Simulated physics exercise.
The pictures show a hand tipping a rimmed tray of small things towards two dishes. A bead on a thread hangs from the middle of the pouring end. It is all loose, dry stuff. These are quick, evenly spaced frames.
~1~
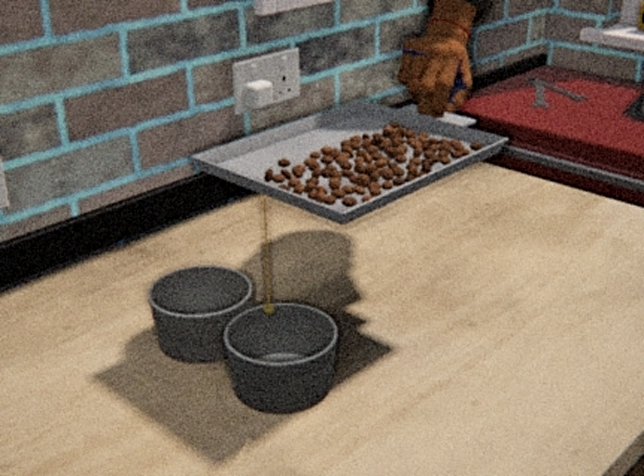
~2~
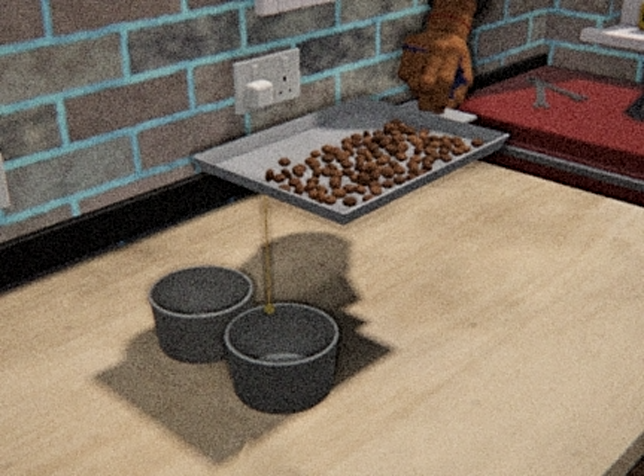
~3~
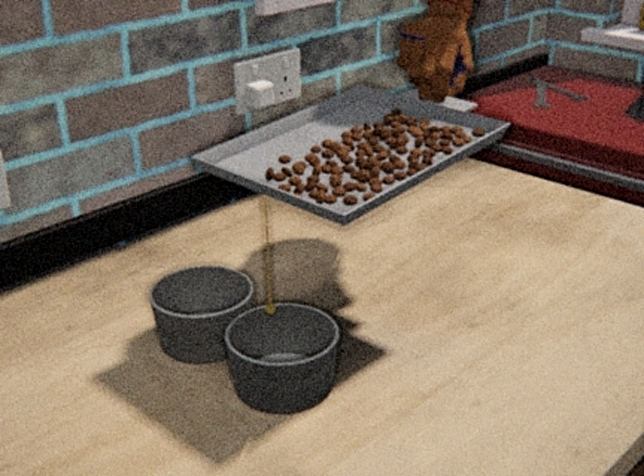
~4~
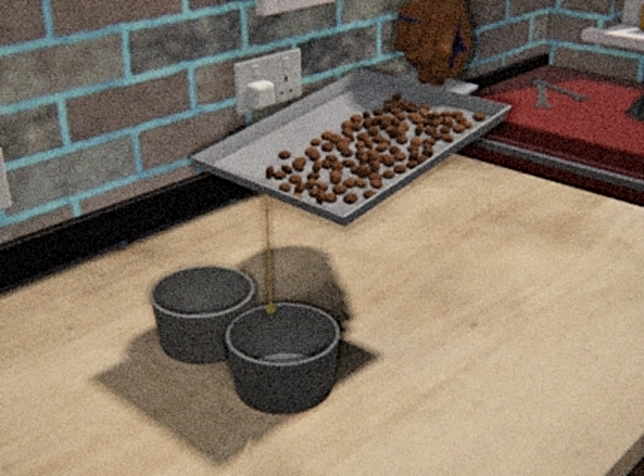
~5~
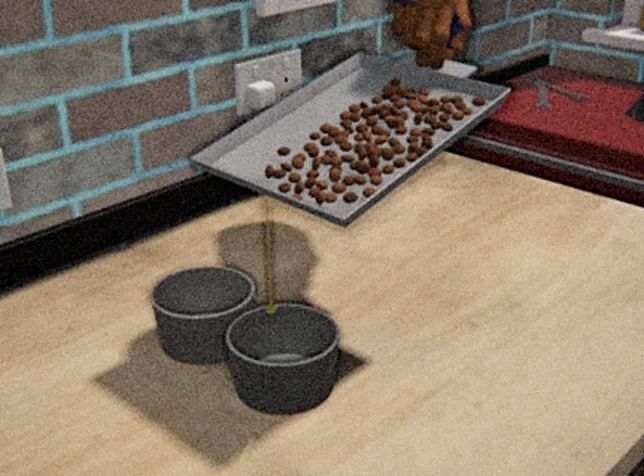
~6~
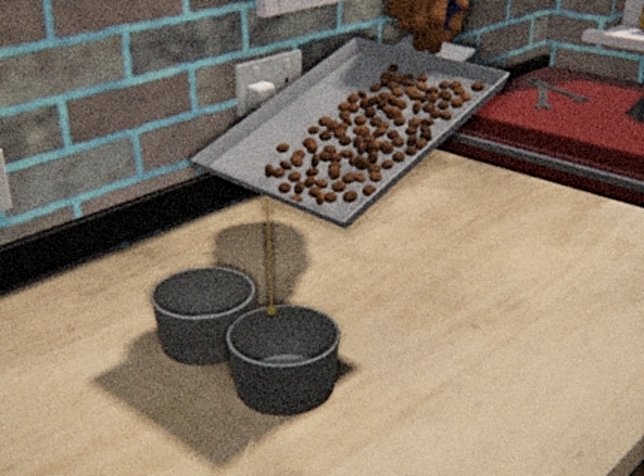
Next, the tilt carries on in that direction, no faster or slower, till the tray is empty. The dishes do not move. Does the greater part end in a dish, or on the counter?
The two hold only the smaller part of the load.
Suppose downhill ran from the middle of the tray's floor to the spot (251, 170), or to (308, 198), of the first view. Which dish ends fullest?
First the left dish, then the right one.
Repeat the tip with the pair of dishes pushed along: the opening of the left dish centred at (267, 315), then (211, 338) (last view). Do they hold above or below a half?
First under half, then the larger part.
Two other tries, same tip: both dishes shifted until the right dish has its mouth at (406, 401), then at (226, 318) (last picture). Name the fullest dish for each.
The first try: The left-hand dish. The second: The right-hand dish.
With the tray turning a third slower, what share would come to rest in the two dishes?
Roughly 40 in a hundred.
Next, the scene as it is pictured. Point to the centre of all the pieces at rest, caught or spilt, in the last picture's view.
Near (231, 422).
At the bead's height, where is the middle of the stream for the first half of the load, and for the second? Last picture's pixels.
At about (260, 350), then at (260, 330).
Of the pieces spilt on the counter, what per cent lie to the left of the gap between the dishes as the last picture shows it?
Some 60 per cent.
Just after the last frame, tray tipped steeply; the larger part on the tray; about a tenth in the air.
A moment on, tray tipped past a quarter turn; just a few on the tray; roughly a quarter in the right dish; just a few in the left dish; roughly two thirds outside both; about a tenth in the air.
Further on, tray tipped past a quarter turn; roughly a quarter in the right dish; about a tenth in the left dish; roughly two thirds outside both.
When it is over, tray tipped past a quarter turn; roughly a quarter in the right dish; about a tenth in the left dish; roughly two thirds outside both.
